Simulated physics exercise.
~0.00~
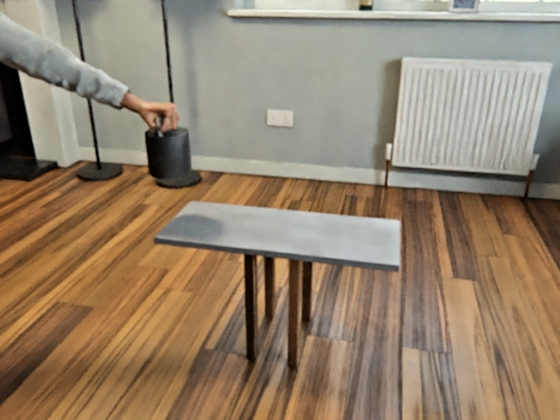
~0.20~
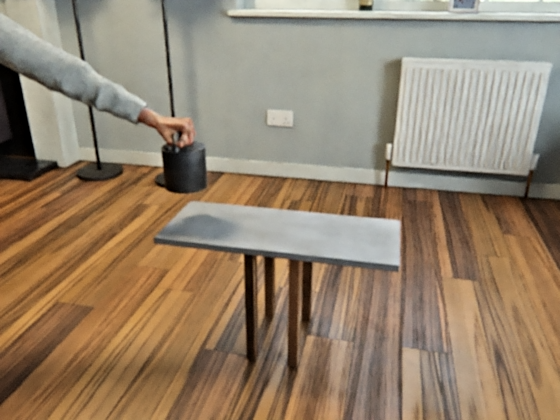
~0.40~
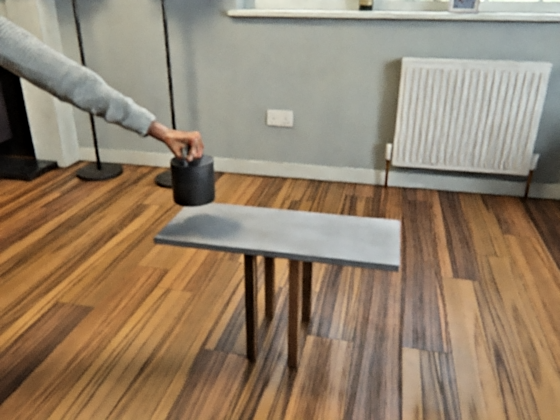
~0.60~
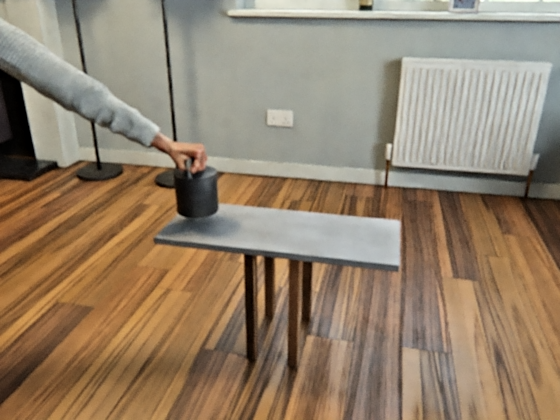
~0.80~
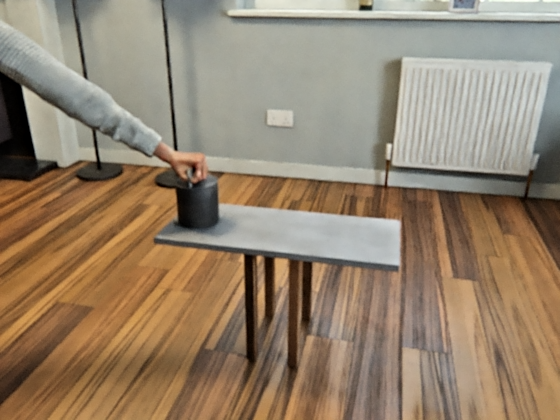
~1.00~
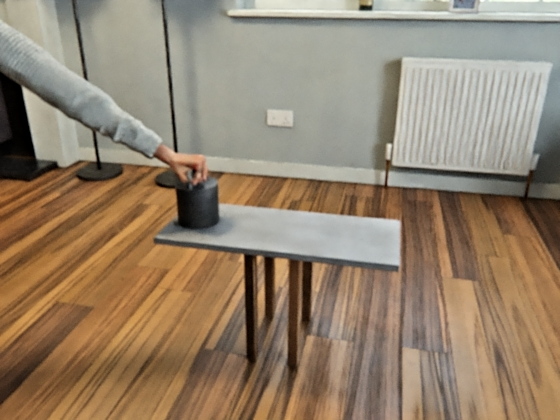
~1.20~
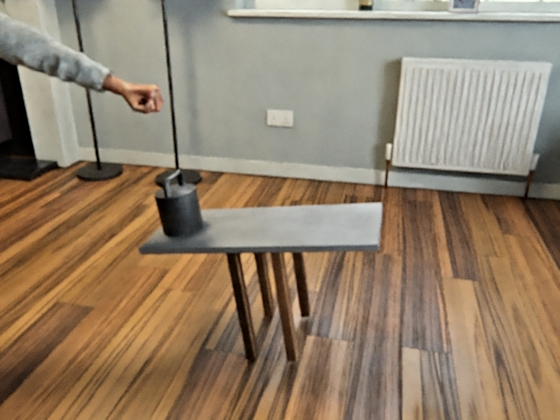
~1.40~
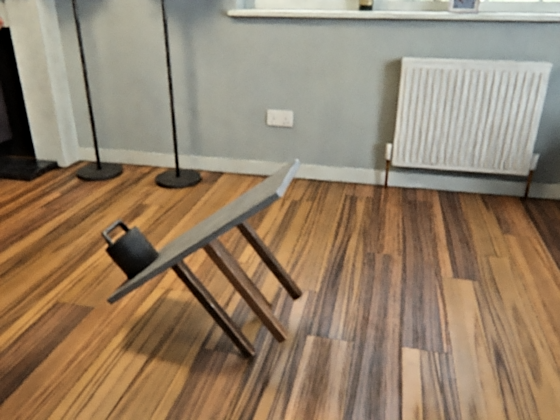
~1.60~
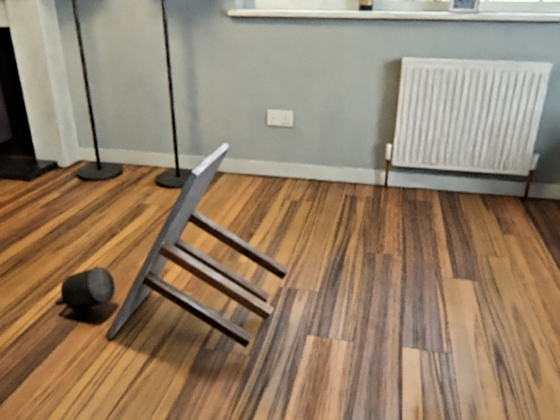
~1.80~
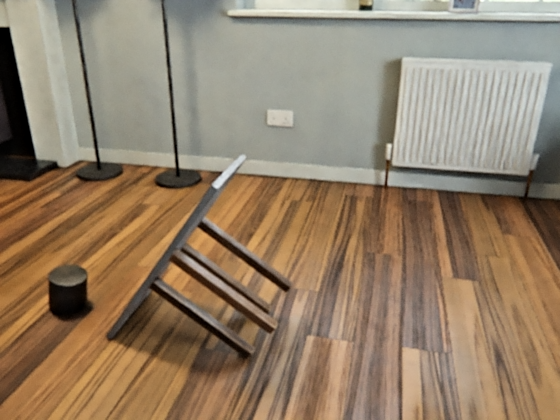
At the start, a hand reaches in from the left holding a dark cylindrical object by its handle, near a small grey table with legs clustered under its middle on a wooden floor. The hand moves the object right and lowers it onto the left end of the tabletop. The fingers let go and draw back, and the table begins to tip to the left. It overbalances, and the object slides off the lowered end and tumbles onto the floor. Finally, the table rests tilted on its left edge with its legs raised, while the object sits upside down to its left.
